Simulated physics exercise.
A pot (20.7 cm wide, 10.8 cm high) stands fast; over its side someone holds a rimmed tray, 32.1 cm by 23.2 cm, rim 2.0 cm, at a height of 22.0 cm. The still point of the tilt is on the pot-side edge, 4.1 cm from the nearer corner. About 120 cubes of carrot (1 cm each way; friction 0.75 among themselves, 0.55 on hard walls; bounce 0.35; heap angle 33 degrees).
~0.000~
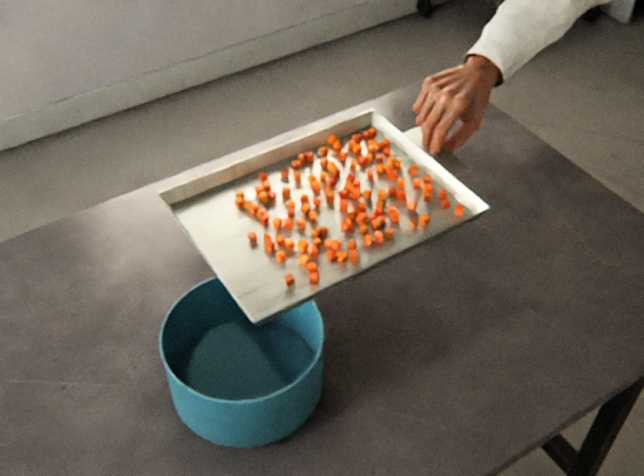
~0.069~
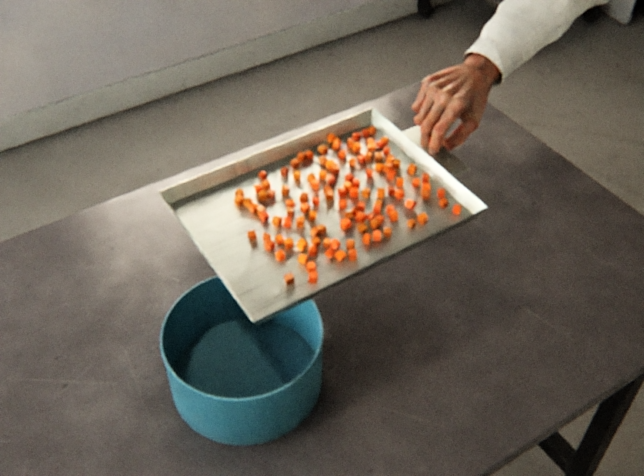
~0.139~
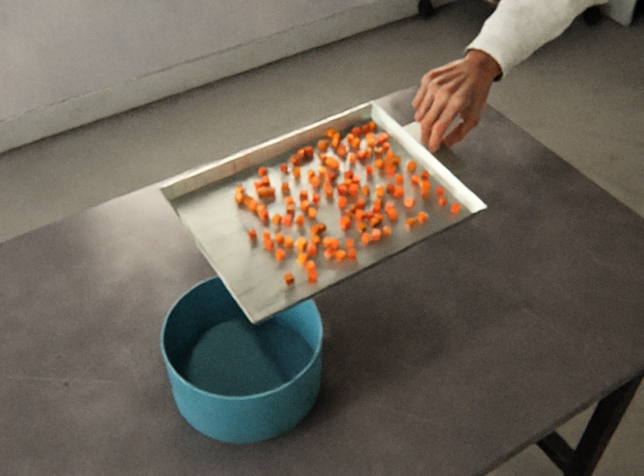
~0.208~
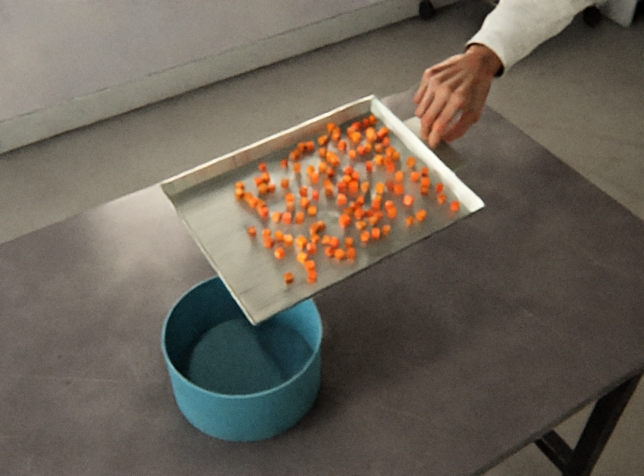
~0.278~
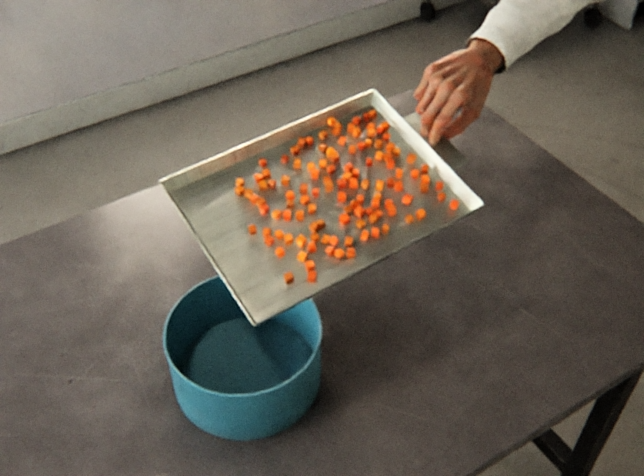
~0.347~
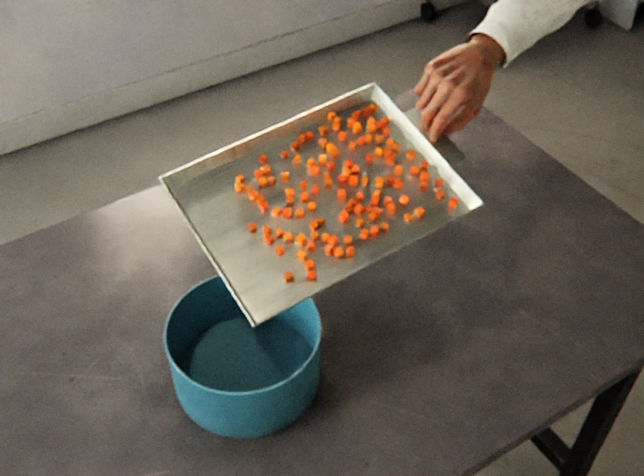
A hand in a pale sleeve, reaching in from the upper right, holds a rimmed metal tray scattered with small orange carrot cubes over a round blue pot. The pot stands on a dark grey table, seen from above at an angle, with a grey floor and pale ledge behind. The tray's far side rises slightly, steepening its slant, while the cubes barely shift and the view stays essentially still.
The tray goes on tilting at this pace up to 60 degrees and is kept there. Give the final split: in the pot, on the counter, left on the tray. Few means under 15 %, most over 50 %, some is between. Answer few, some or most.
Pot few, counter some, tray most.
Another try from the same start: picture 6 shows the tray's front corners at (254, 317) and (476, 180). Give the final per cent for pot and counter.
Pot 5, counter 60.
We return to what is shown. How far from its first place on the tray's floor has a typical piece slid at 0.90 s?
Roughly 2 cm.
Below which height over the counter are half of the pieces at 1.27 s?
Some 24 cm.
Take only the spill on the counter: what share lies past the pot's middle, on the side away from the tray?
About 50 per cent.
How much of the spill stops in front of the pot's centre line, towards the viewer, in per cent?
Some 100 per cent.
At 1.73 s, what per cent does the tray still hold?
Roughly 65 per cent.
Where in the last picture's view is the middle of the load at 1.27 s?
Around (342, 271).
Then, at 0.90 s, tilt 35 degrees; the tray holds 100 %, the pot 0 %.
After 1.27 s, tilt 50 degrees; the tray holds 85 %, the pot 0 %.
Then, at 1.73 s, tilt 60 degrees; the tray holds 65 %, the pot 0 %.
At rest (3.1 s), pot 0 %, counter 35 %, tray 65 %.
